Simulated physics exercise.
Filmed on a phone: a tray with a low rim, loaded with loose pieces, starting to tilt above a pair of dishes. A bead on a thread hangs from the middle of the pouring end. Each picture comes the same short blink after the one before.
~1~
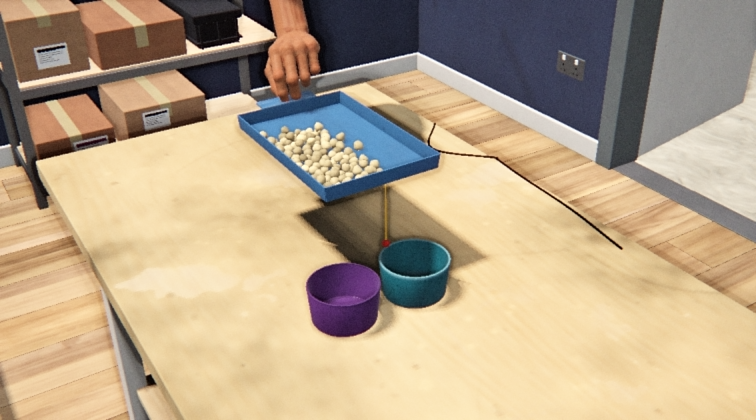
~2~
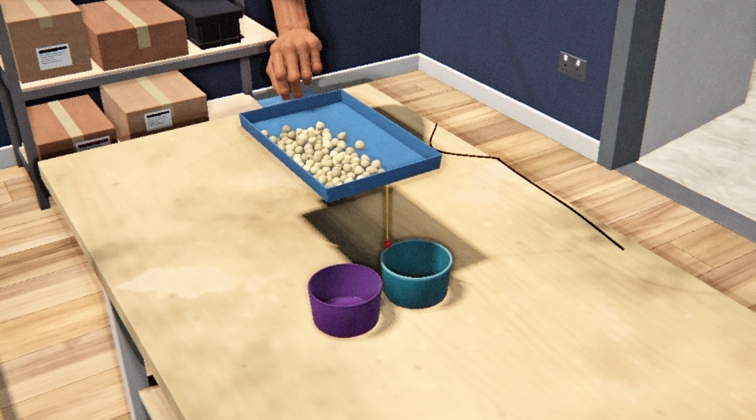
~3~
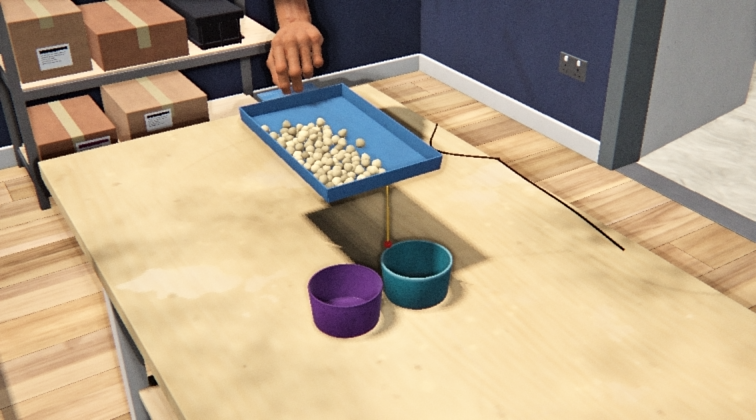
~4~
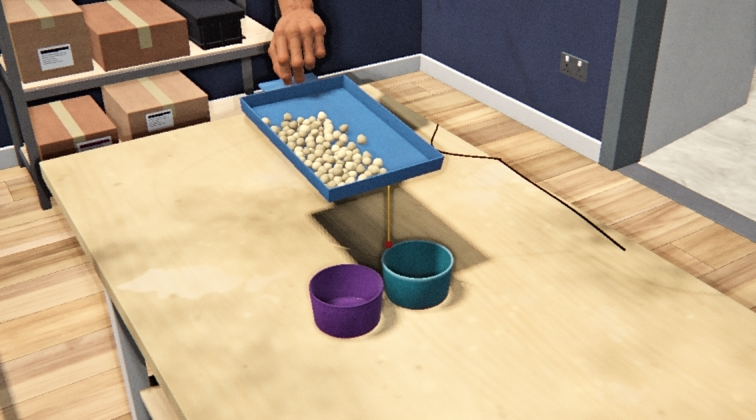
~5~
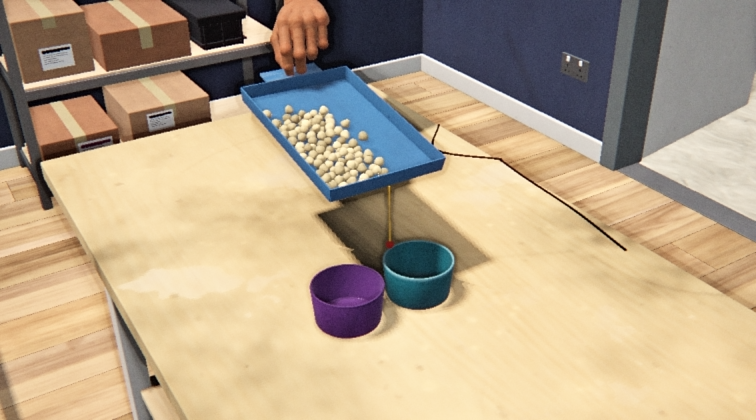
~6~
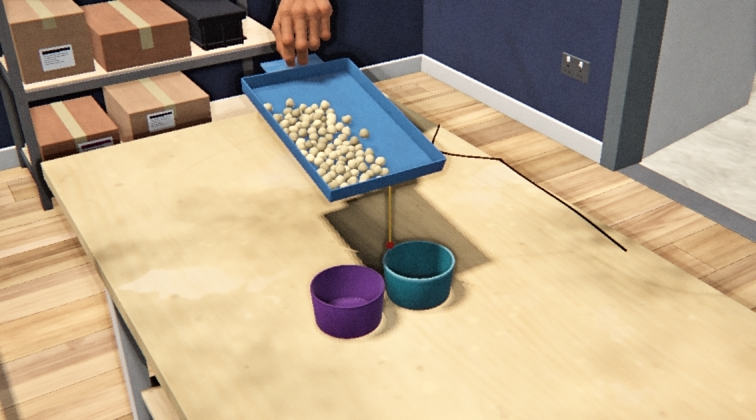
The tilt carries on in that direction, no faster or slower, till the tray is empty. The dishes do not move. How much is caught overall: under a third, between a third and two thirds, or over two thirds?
The two hold between a third and two thirds of the load.
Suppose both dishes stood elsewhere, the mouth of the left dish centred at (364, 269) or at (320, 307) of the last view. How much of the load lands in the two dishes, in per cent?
The first gives 30 %, the second 60 %.
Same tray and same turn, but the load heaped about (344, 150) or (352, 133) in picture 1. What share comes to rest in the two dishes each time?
The first gives 40 %, the second 50 %.
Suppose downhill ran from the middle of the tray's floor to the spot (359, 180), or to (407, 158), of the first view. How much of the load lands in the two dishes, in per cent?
About 60 and 30 per cent.
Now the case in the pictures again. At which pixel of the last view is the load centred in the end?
Near (425, 304).
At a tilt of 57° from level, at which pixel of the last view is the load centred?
Close to (370, 154).
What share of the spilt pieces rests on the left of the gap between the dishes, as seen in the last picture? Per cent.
Some 10 per cent.
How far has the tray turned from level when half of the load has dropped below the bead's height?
At about 110°.
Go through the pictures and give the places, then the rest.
In the first picture, corners of the pouring end at (326, 187) and (438, 153), level; middle of the load at (326, 159), macadamia nuts; left dish at (363, 316); right dish at (434, 288); bead on its thread at (386, 243).
In the second picture, corners of the pouring end at (327, 188) and (440, 154), level; middle of the load at (327, 159).
In the third picture, corners of the pouring end at (328, 188) and (441, 155), tipped barely, level across its low end; middle of the load at (328, 157).
In the fourth picture, corners of the pouring end at (330, 188) and (442, 156), tipped a little, level across its low end; middle of the load at (329, 154).
In the fifth picture, corners of the pouring end at (331, 189) and (444, 157), tipped a little, level across its low end; middle of the load at (330, 150).
In the sixth picture, corners of the pouring end at (332, 189) and (445, 158), tipped a little, level across its low end; middle of the load at (332, 148); left dish at (367, 318); right dish at (439, 290).
Soon after the last picture, tray tipped steeply; nearly all on the tray; a stray few in the air.
A little later, tray tipped right over; nearly all on the tray; a stray few outside both.
Later still, tray tipped past a quarter turn; a small part in the left dish; about a third in the right dish; about half outside both.
At rest, tray tipped past a quarter turn; a small part in the left dish; about a third in the right dish; about half outside both.
